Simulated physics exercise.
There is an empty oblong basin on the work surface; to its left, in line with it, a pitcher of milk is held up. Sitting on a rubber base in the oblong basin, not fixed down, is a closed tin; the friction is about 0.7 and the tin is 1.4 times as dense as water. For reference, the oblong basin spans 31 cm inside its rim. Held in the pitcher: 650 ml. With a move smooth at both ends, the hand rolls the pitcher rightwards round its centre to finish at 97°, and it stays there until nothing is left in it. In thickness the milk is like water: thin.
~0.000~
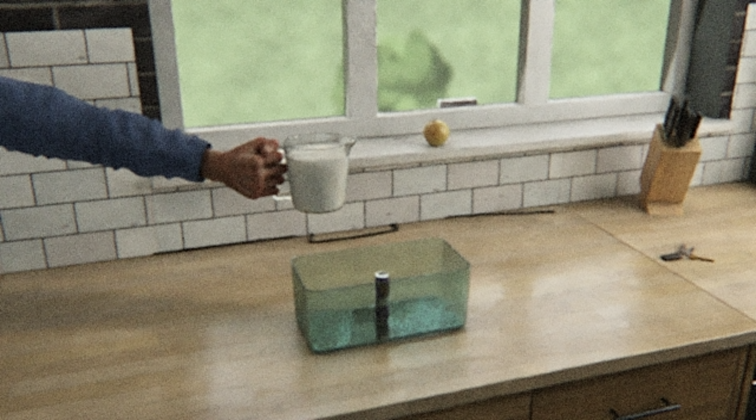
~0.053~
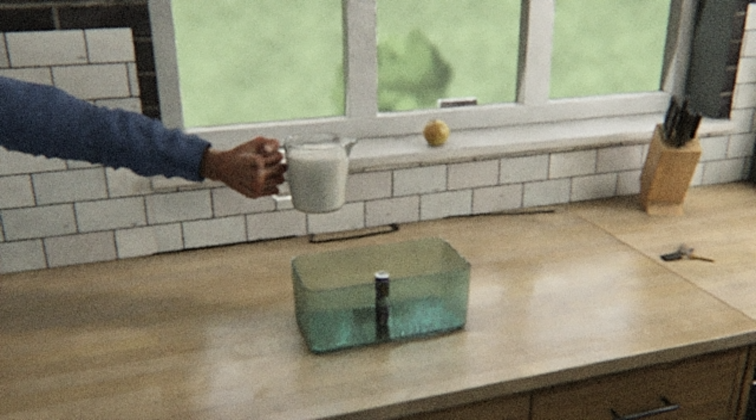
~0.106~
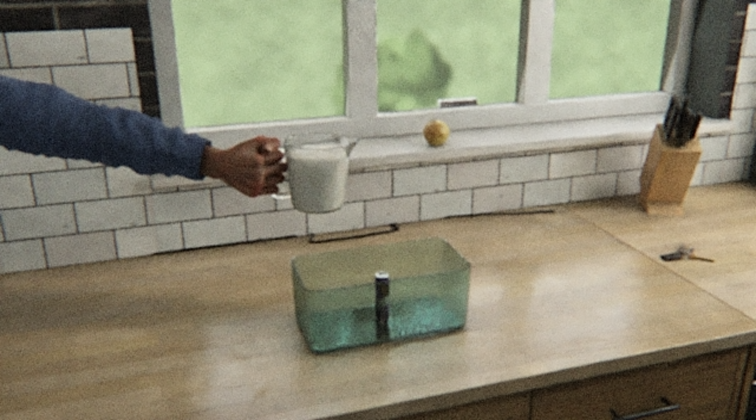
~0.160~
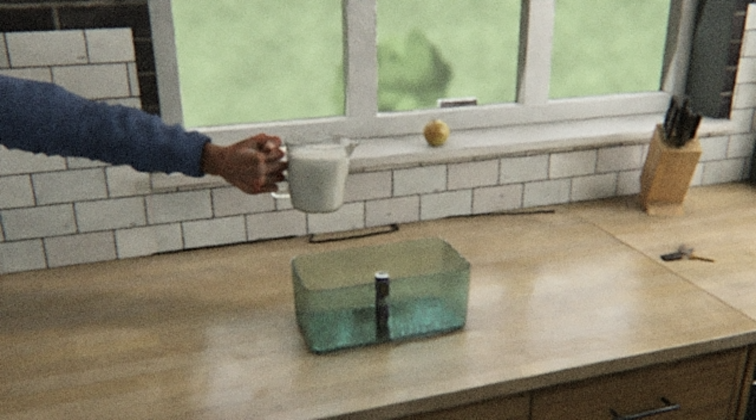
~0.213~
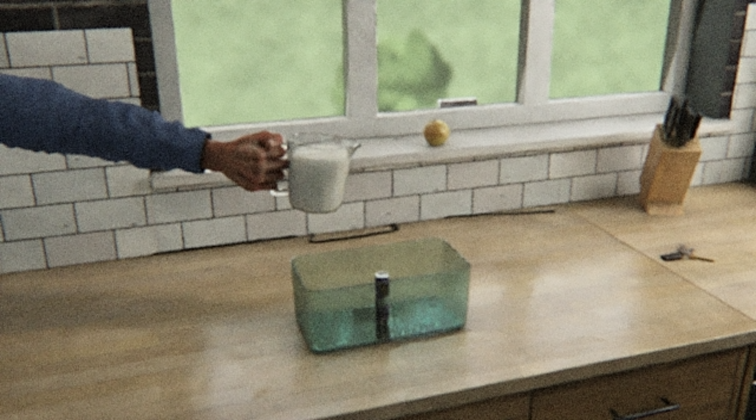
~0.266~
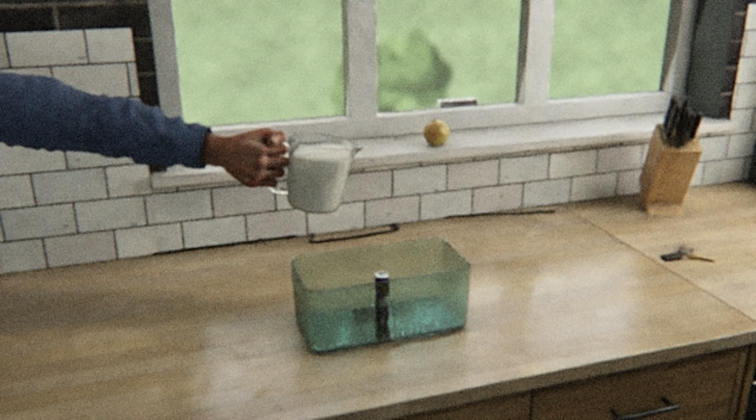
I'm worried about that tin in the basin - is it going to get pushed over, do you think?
No: It never tilts over.
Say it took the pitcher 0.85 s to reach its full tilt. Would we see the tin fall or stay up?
Outcome - the tin remains standing.
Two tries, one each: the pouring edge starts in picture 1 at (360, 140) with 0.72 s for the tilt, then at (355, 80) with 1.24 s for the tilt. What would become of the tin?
Run one: It does not tip. Run two: It does not tip.
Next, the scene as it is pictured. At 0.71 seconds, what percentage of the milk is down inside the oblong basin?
About 3%.
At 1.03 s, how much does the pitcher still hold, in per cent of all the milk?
30 per cent or so.
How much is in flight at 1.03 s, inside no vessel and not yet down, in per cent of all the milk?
Near 24 percent.
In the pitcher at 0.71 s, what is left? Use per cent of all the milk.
Some 82 per cent.
Then, 0.71 s in, the tilt is 59° and 82 per cent is still to pour; the tin stands where it began.
Then, 1.03 s in, the tilt is 90° and 30 per cent is still to pour; the tin stands where it began.
Then, 1.37 s in, the tilt is 97° and 3 per cent is still to pour; the tin stands where it began.
Then, 1.74 s in, the tilt is 97° and 0 per cent is still to pour; the tin stands where it began.
Finally, the tin stands where it began.
